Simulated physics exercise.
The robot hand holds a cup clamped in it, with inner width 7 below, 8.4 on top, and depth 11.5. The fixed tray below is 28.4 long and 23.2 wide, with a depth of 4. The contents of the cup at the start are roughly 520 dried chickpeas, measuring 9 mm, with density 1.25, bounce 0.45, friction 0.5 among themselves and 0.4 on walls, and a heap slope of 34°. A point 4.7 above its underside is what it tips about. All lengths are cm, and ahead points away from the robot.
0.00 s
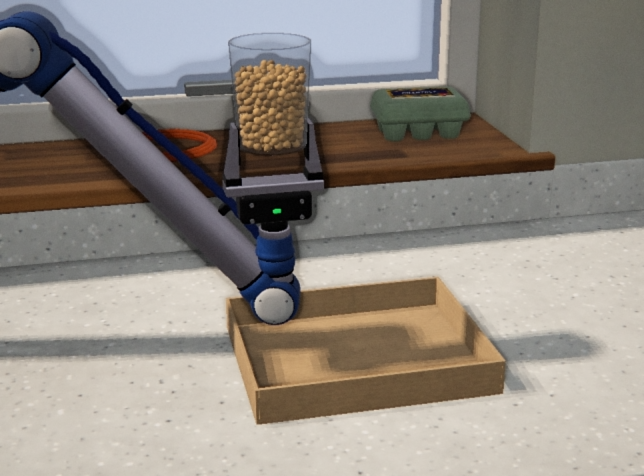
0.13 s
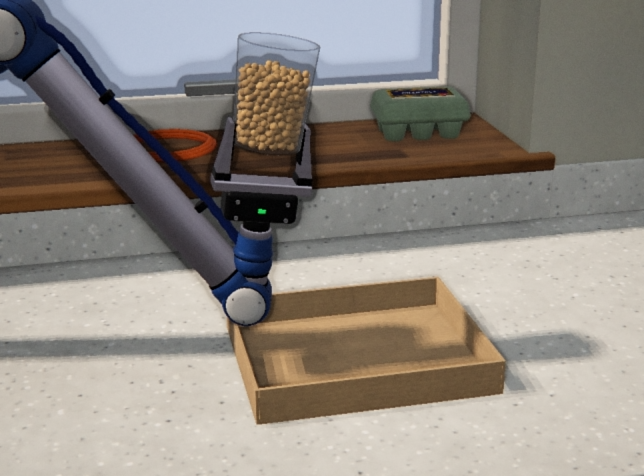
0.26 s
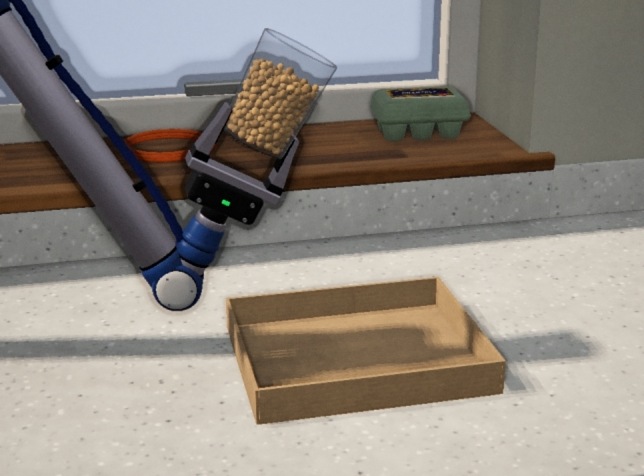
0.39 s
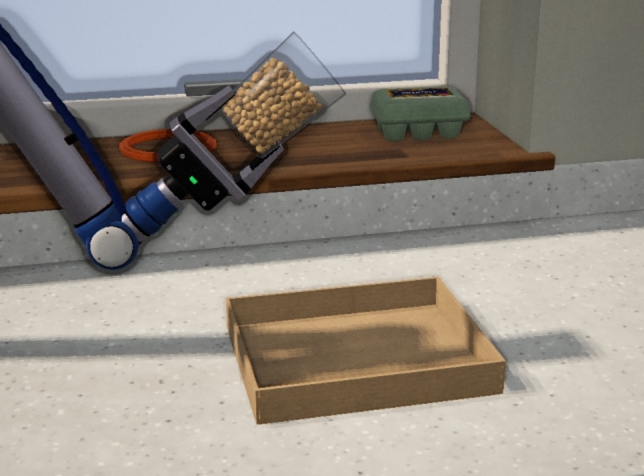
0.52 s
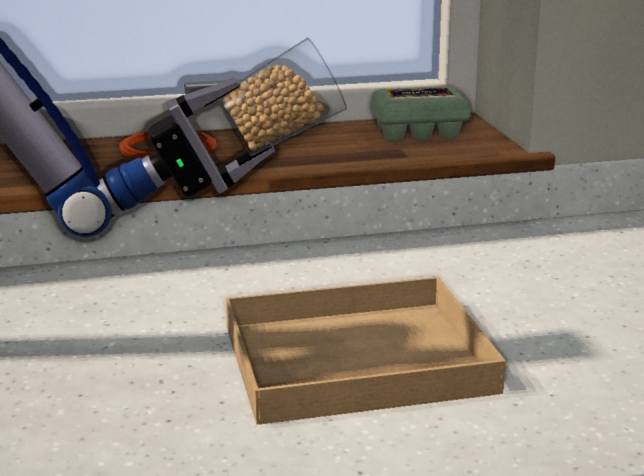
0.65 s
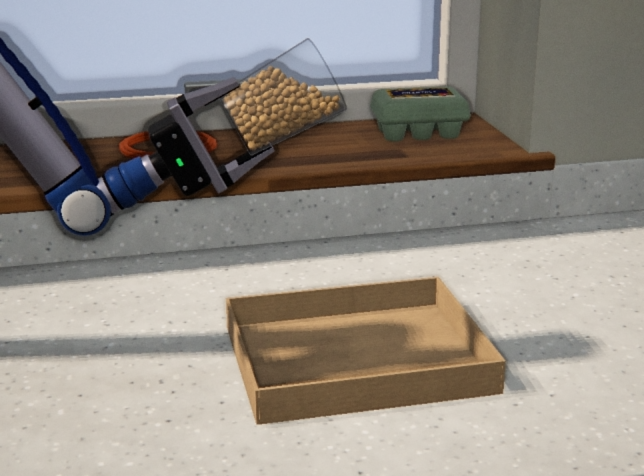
A pale speckled counter below a window is seen from slightly above by a still camera. A blue and grey robot arm at left grips a clear cup of tan chickpeas above an open cardboard tray, with a wooden ledge, an orange ring and a green egg carton behind. The arm swings its wrist leftward, tilting the cup steeply right, and the chickpeas shift towards its rim.
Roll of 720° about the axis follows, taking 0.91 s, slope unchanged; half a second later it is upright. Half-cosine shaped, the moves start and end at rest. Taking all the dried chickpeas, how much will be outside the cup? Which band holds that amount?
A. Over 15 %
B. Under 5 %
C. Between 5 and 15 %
Under 5 %.
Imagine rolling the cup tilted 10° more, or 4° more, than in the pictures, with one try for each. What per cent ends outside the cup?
Roughly 10 % on the first try and 5 % on the second.
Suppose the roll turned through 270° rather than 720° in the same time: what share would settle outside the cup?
Then about 0 percent.
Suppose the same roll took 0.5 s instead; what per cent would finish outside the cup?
I'd expect approximately 0 per cent then.
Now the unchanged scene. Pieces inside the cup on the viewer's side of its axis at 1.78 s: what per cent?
Roughly 50 per cent.
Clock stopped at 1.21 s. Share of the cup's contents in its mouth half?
Mouth-half share: Approx. 35 %.
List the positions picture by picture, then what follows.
In the first picture, the cup middle at (271, 96), upright; upper third of the load around (271, 82), from x 240 to 305, top at y 65; 524 in the cup.
In the second picture, the cup middle at (273, 96), tipped 8°; upper third of the load around (272, 82), from x 240 to 305, top at y 65.
In the third picture, the cup middle at (276, 96), tipped 29°; upper third of the load around (275, 85), from x 230 to 315, top at y 60.
In the fourth picture, the cup middle at (279, 99), tipped 52°; upper third of the load around (276, 87), from x 225 to 320, top at y 60.
In the fifth picture, the cup middle at (280, 100), tipped 64°; upper third of the load around (275, 88), from x 225 to 320, top at y 70.
In the sixth picture, the cup middle at (280, 100), tipped 64°; upper third of the load around (272, 92), from x 230 to 335, top at y 70; 524 in the cup.
After 1.21 s, tipped 64°, highest piece 39 above the table; 516 in the cup, 2 in the tray, 6 in flight or on a rim.
After 1.78 s, tipped 38°, highest piece 36 above the table; 512 in the cup, 12 in the tray.
After 2.26 s, upright, highest piece 39 above the table; 512 in the cup, 12 in the tray.
After 2.96 s, upright, highest piece 39 above the table; 512 in the cup, 12 in the tray.
In the end, 512 in the cup, 12 in the tray. That is 2 % outside the cup.
